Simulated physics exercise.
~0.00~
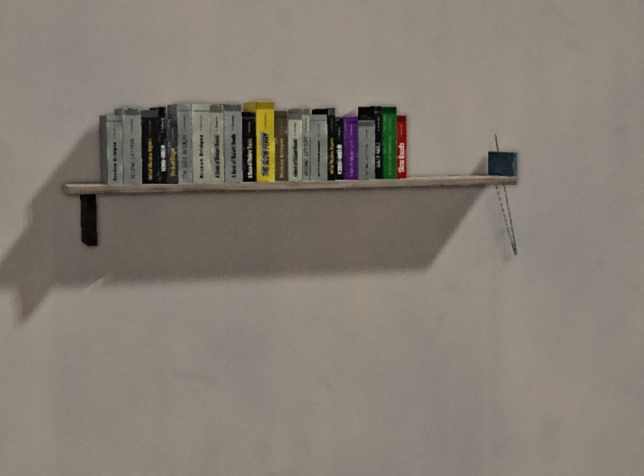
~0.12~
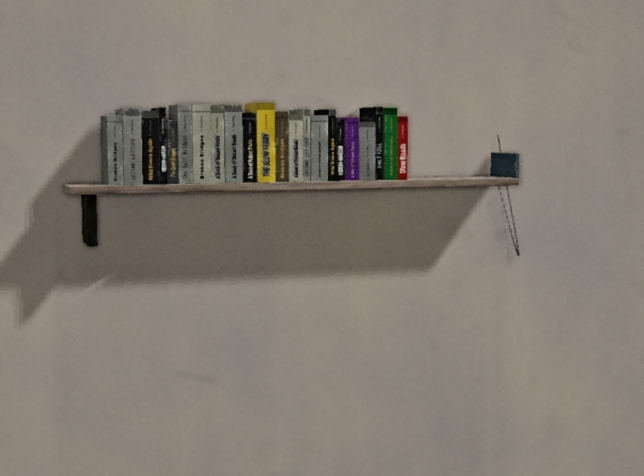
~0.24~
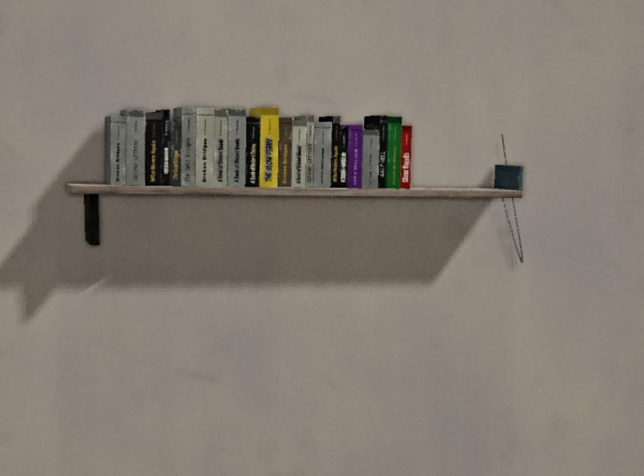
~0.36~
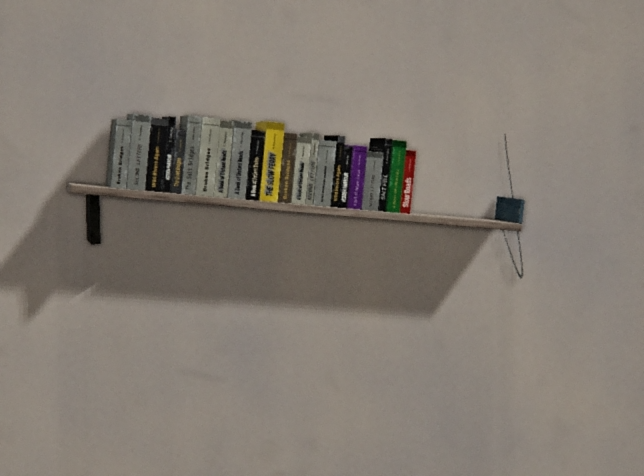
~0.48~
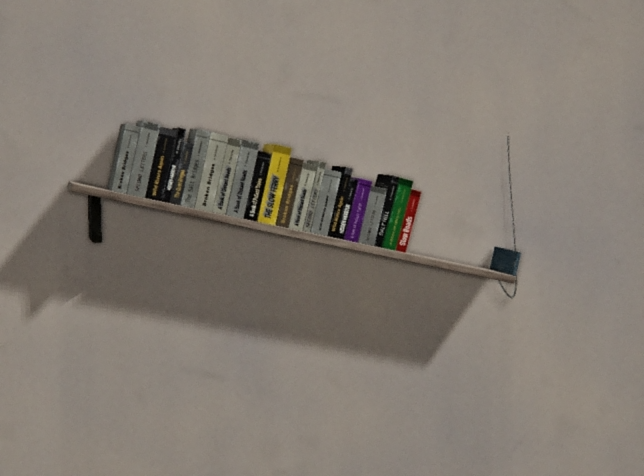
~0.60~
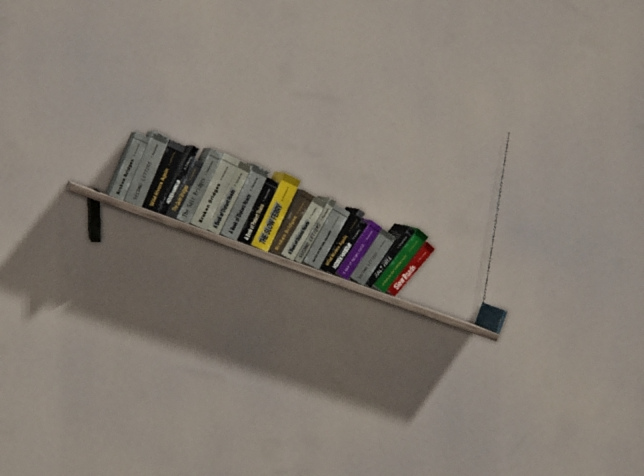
A shelf on a plain grey wall, seen from the front by a camera that shifts slightly, carries a row of upright books, mostly grey and black. A yellow one stands near the middle, with purple, green and red ones toward the right and a small dark blue block at the far end. The right end sinks slowly, then faster, a thin cord beside it straightening, and the books lean over to the right.
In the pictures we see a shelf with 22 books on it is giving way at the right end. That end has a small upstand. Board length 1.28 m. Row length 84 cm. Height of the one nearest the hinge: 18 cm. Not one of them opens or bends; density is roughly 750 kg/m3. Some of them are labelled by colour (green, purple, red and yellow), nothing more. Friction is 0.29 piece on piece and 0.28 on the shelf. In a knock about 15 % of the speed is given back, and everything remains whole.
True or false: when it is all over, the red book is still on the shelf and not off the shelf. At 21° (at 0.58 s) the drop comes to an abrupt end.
True.
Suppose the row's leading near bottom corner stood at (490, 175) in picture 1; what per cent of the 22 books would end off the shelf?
Outcome: 0 in a hundred.
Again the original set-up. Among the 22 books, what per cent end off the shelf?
Something close to 5 percent of them.
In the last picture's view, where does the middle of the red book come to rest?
About (458, 313) in the last picture.
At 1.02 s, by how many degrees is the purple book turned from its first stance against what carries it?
Something like 30°, more or less.
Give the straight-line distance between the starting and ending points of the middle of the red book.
Close to 55 cm, in a straight line.
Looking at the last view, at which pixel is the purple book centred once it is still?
End point in last frame: Roughly (419, 274).
Around 0.68 s, none of the 22 books off the shelf, 22 disturbed; red book tipped 45°; green book tipped 40°.
Around 0.80 s, none of the 22 books off the shelf, 22 disturbed; red book on its side; green book on its side.
Around 1.02 s, none of the 22 books off the shelf, 22 disturbed; red book on its side; green book tipped 44°.
Finally (1.5 s), 1 of the 22 books off the shelf; red book on its side; purple book tipped 31°; yellow book tipped 31°. Seen by the last camera, middles, red book near (458, 314), purple book near (419, 274).
